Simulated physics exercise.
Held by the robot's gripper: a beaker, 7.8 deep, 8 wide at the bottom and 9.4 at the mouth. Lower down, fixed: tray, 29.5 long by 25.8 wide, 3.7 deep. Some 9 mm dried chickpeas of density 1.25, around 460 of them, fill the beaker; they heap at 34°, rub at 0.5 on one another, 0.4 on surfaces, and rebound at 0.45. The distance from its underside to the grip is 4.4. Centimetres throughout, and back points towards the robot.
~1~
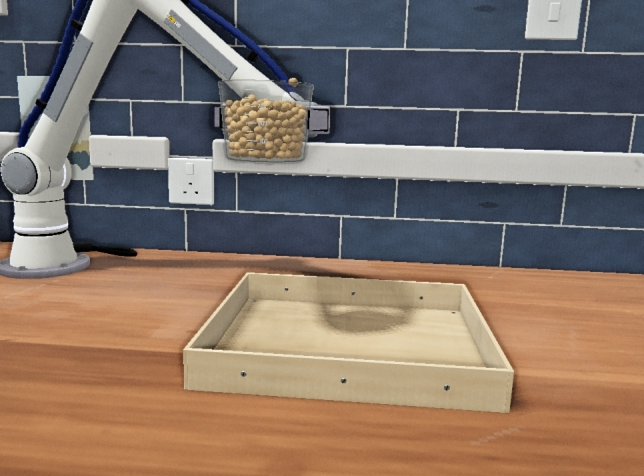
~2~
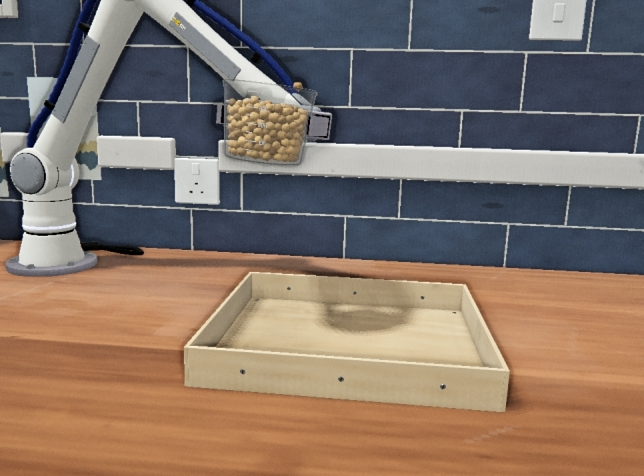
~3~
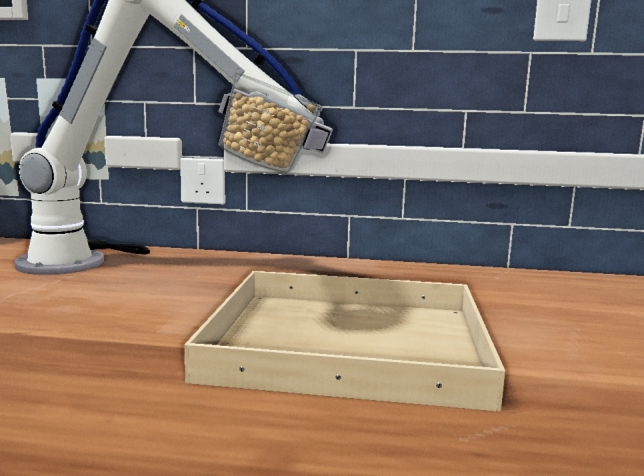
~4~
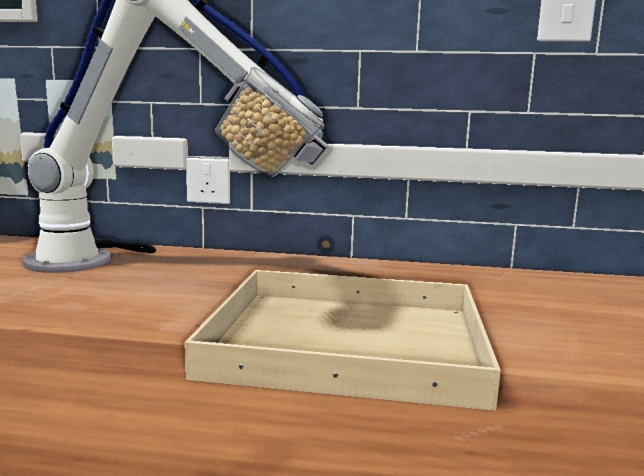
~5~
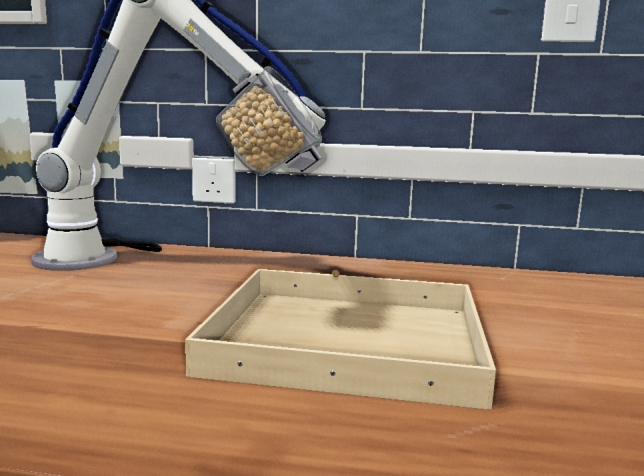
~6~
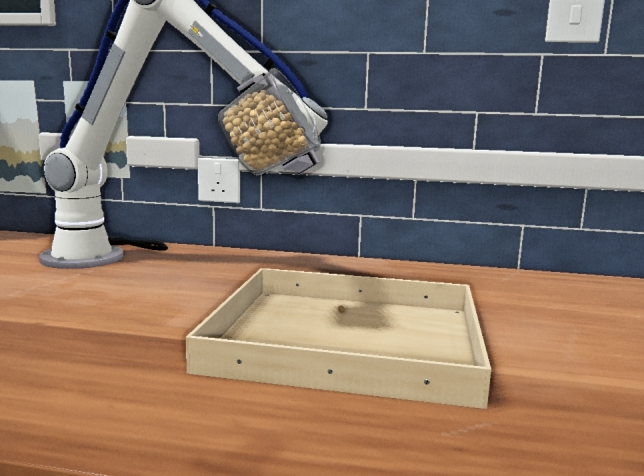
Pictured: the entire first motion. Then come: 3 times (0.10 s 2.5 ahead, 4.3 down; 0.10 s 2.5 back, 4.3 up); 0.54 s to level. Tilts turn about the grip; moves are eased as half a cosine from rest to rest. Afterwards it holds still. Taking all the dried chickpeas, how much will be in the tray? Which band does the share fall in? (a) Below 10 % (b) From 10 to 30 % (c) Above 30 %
b.
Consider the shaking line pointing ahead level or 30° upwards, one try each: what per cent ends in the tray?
Estimates, in order: 60 % then 85 %.
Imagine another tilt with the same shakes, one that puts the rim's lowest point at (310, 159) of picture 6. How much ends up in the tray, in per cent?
About 50 percent.
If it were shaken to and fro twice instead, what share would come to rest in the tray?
I'd expect close to 15 per cent then.
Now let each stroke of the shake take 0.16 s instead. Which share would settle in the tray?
5 %.
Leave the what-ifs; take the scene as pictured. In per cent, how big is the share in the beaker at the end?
About 75 %.
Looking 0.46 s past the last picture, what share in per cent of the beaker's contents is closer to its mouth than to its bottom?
Share in the mouth half: About 50 %.
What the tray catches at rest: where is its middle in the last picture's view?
Near (405, 340).
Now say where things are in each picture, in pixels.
Beaker middle at (266, 123), level; upper third of the load around (265, 113), from x 230 to 300, top at y 80; 461 in the beaker, in the first frame.
Beaker middle at (267, 125), tilted 6° forward; upper third of the load around (265, 114), from x 230 to 305, top at y 85, in the second frame.
Beaker middle at (267, 125), tilted 20° forward; upper third of the load around (259, 115), from x 225 to 310, top at y 95; 460 in the beaker, 1 in flight or on a rim, in the third frame.
Beaker middle at (267, 126), tilted 38° forward; upper third of the load around (258, 113), from x 225 to 325, top at y 90; 460 in the beaker, 1 in flight or on a rim, in the fourth frame.
Beaker middle at (267, 126), tilted 52° forward; upper third of the load around (259, 111), from x 225 to 335, top at y 90; 460 in the beaker, 1 in the tray, in the fifth frame.
Beaker middle at (268, 127), tilted 58° forward; upper third of the load around (260, 113), from x 225 to 340, top at y 95; 460 in the beaker, 1 in the tray, in the sixth frame.
Then, 0.46 s later, tilted 58° forward, highest piece 31 above the table; 403 in the beaker, 28 in the tray, 30 in flight or on a rim.
Then, 0.91 s later, tilted 22° forward, highest piece 27 above the table; 354 in the beaker, 89 in the tray, 12 on the table or floor, 6 in flight or on a rim.
Then, 1.34 s later, level, highest piece 29 above the table; 354 in the beaker, 88 in the tray, 19 on the table or floor.
Then, 2.39 s later, level, highest piece 29 above the table; 354 in the beaker, 88 in the tray, 19 on the table or floor.
At rest, 354 in the beaker, 88 in the tray, 19 on the table or floor. That is 19 % in the tray.
